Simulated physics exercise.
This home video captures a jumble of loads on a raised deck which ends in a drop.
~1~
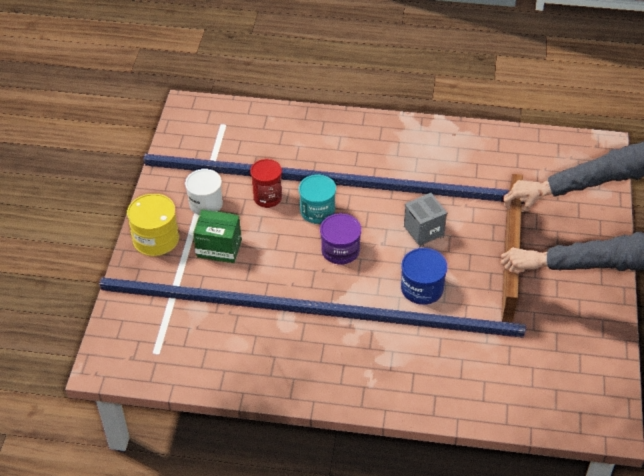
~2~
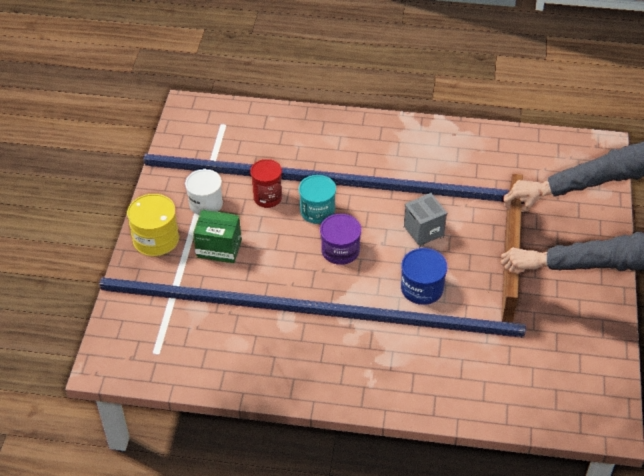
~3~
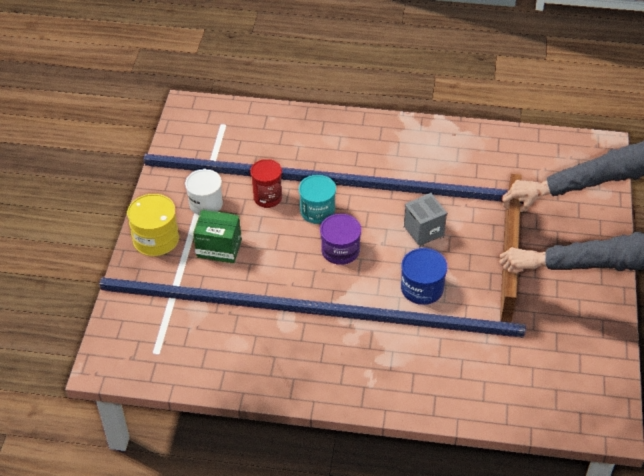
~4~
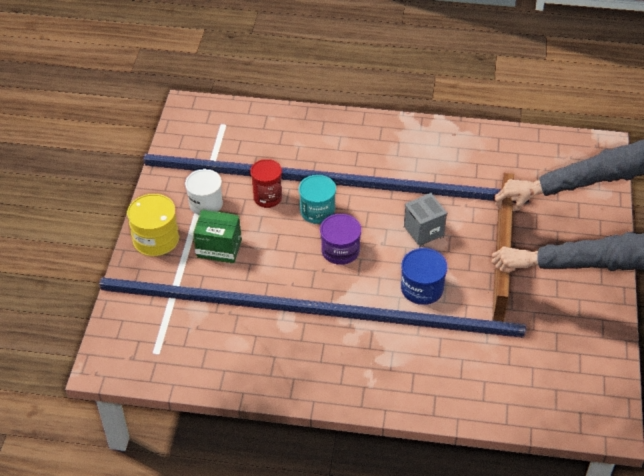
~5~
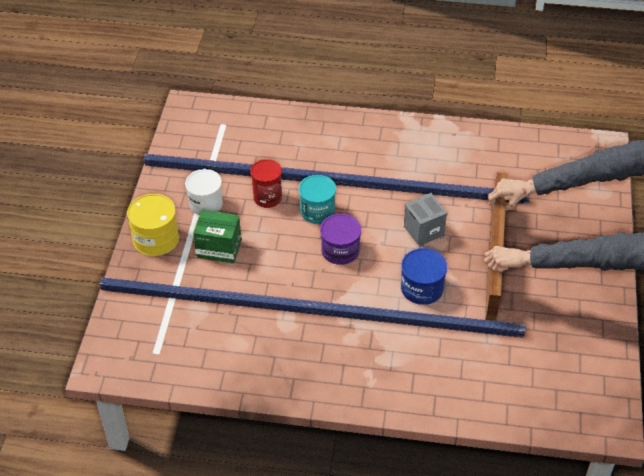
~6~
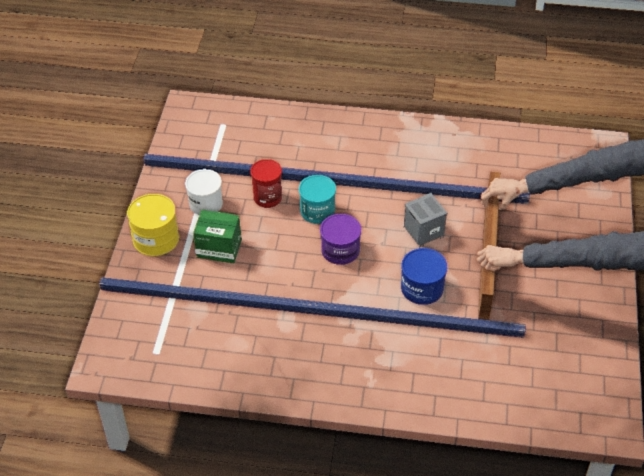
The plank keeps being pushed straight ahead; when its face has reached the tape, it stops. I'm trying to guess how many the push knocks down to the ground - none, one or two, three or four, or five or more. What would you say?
I would say one or two.
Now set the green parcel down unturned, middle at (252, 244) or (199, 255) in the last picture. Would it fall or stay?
In order, it is not lost; is not lost.
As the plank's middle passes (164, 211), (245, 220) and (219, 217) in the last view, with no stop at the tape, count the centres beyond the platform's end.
In order, that gives 4, then 0, then 1.
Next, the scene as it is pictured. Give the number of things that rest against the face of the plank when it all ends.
Total: 3.
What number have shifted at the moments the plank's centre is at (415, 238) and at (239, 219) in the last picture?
The first number is 2, the next one 8.
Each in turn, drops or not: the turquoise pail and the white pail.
One by one: The turquoise pail stays aboard, the white pail ends up off.
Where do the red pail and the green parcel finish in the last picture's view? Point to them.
Roughly (153, 164); the other one roughly (127, 228).
Soon after, none off yet; yellow canister at rest near (154, 225); white pail at rest near (205, 193); green parcel at rest near (218, 237).
In the end, the number that fall off is one or two; gone, white pail and yellow canister.
